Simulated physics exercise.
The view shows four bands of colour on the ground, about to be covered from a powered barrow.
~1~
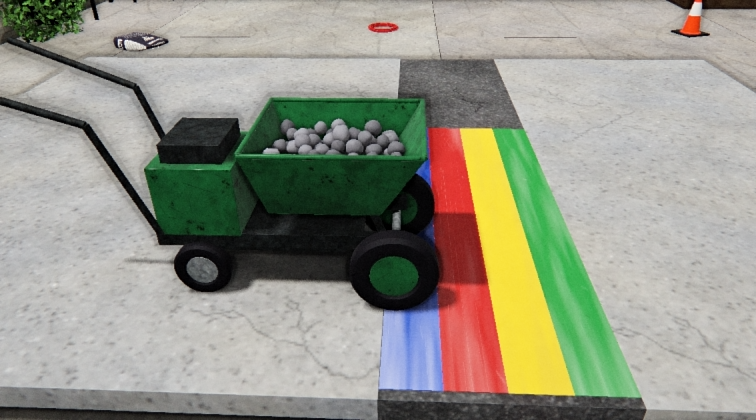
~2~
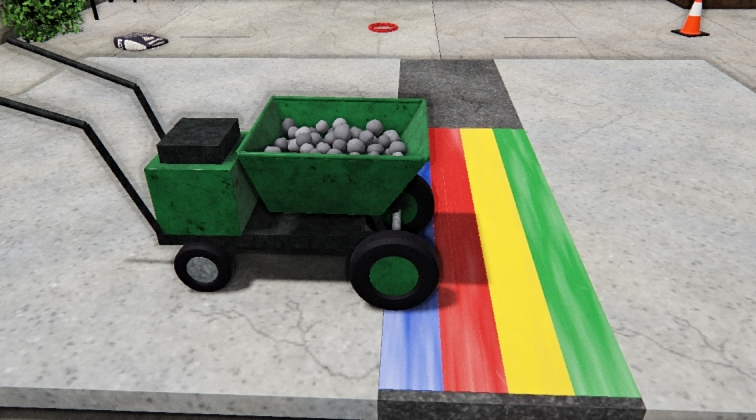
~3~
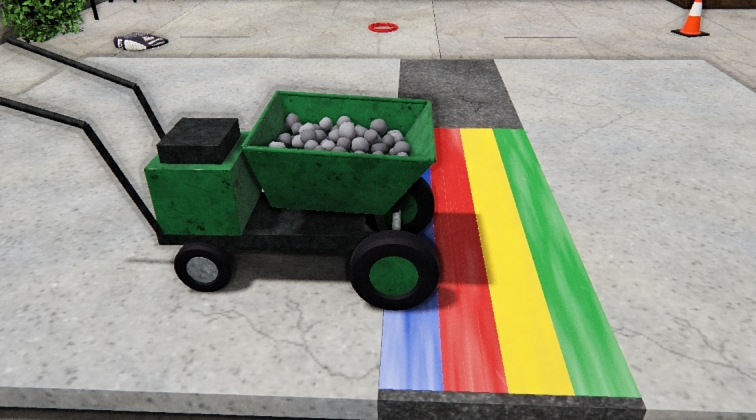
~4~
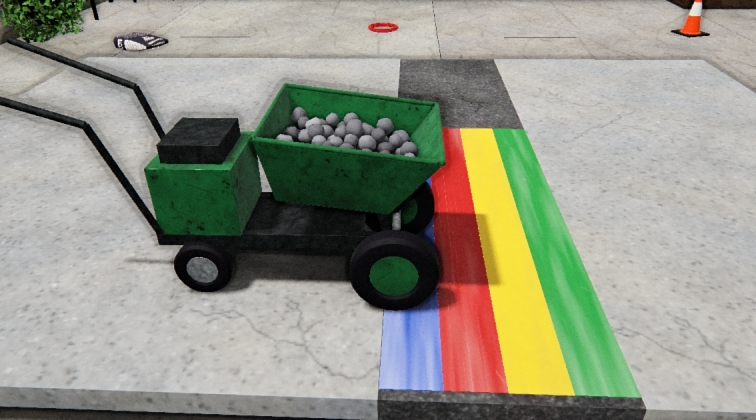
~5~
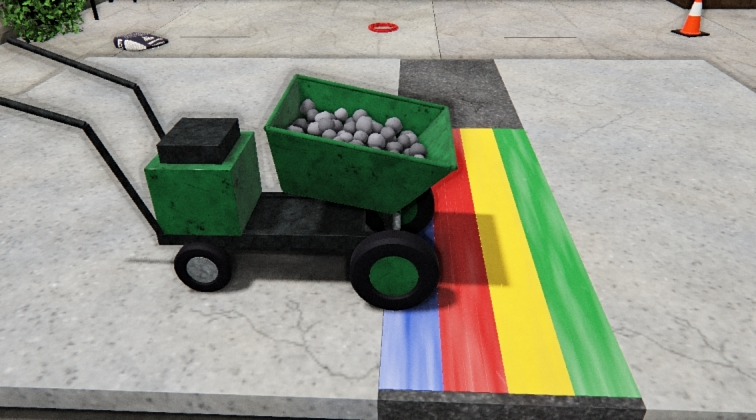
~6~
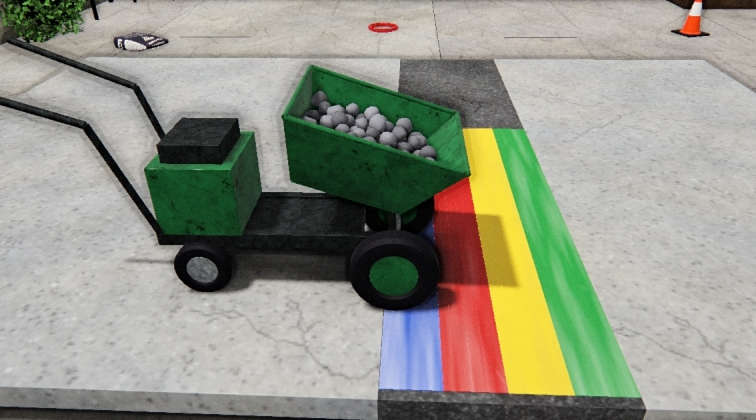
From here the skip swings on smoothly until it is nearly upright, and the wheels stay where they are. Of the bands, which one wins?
The green band wins.
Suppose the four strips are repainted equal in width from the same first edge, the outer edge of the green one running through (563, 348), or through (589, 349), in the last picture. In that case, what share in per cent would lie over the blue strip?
0 % and 0 %, near enough.
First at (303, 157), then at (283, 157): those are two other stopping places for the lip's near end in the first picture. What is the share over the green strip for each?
Around 10 % the first time and around 0 % the second.
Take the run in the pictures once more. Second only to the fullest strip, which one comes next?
Second place goes to the strip in yellow.
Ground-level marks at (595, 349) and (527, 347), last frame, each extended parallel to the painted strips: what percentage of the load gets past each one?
Roughly 40 and 90 percent.
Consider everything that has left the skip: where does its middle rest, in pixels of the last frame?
I'd mark it at roughly (560, 269).
Soon after the last picture, skip tipped steeply; all in the skip.
A little later, skip tipped right over; most in the skip; a small part over the yellow strip; a small part over the green strip.
Later still, skip tipped right over; about a quarter in the skip; about a quarter over the yellow strip; about a third over the green strip; about a quarter off the paint.
By the end, skip tipped right over; none over the blue strip; a stray few over the red strip; about a quarter over the yellow strip; about half over the green strip; about a quarter off the paint.
